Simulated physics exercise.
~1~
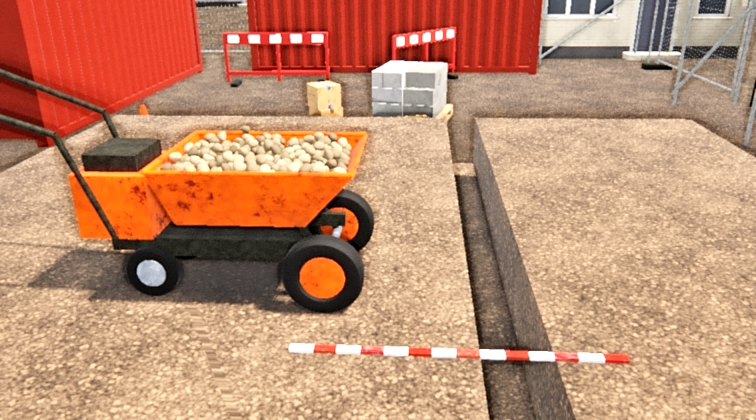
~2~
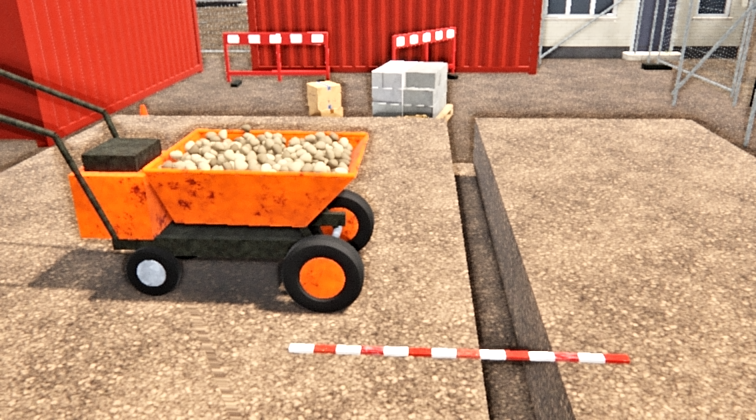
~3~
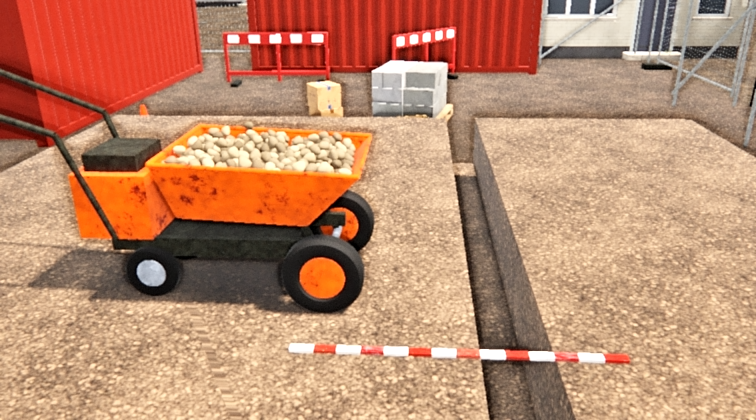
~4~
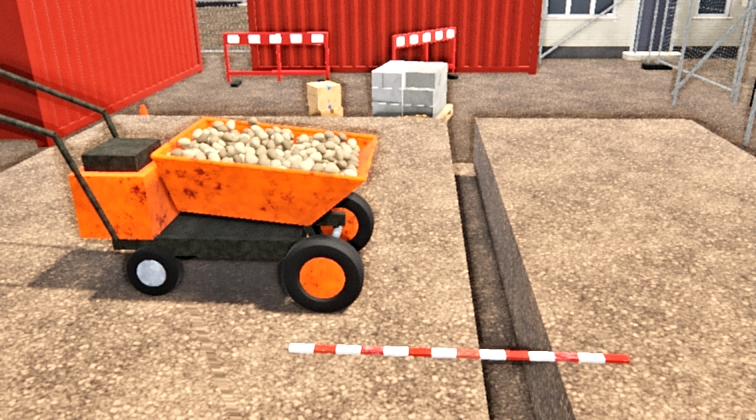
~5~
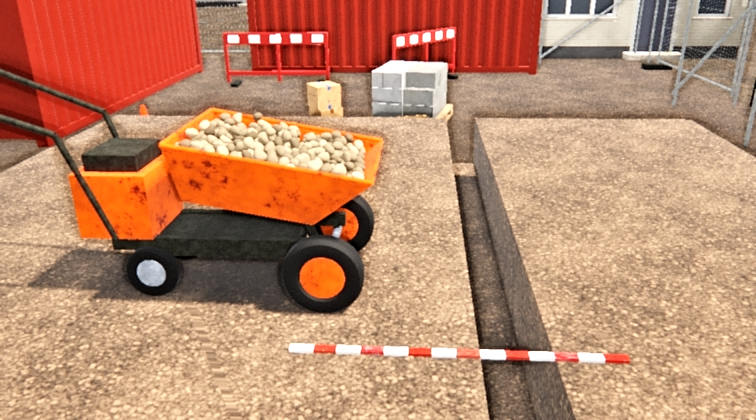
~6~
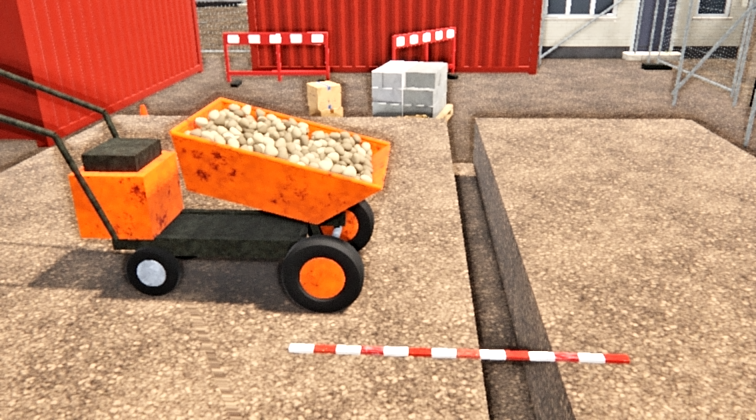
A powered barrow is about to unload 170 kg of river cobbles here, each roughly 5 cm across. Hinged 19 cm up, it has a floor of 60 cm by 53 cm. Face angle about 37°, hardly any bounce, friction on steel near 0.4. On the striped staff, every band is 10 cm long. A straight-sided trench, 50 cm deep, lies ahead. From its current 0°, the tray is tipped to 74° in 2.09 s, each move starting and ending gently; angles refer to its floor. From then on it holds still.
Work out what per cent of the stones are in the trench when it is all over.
It comes to roughly 87 per cent.
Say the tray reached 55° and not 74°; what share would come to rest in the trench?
Roughly 50% would end there.
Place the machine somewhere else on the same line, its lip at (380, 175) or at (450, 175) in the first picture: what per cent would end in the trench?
Roughly 95 in a hundred, then 30 in a hundred.
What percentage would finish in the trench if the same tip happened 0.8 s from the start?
Close to 90 percent, then.
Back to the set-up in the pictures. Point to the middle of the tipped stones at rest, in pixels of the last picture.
Their middle ends up near (493, 345).
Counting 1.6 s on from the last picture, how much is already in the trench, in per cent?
Close to 60 per cent has got there by then.
Then, 1.0 s after the last picture the floor is at 63°, 94 % in the tray, 6 % short of the trench; the foremost stones are at (467, 253).
Then, 1.6 s after the last picture the floor is at 74°, 20 % in the tray, 18 % short of the trench, 62 % in the trench; the foremost stones are at (530, 320).
Then, 1.9 s after the last picture the floor is at 74°, 4 % in the tray, 17 % short of the trench, 79 % in the trench; the foremost stones are at (560, 340).
Then, 3.9 s after the last picture the floor is at 74°, 0 % in the tray, 13 % short of the trench, 87 % in the trench; the foremost stones are at (560, 320).
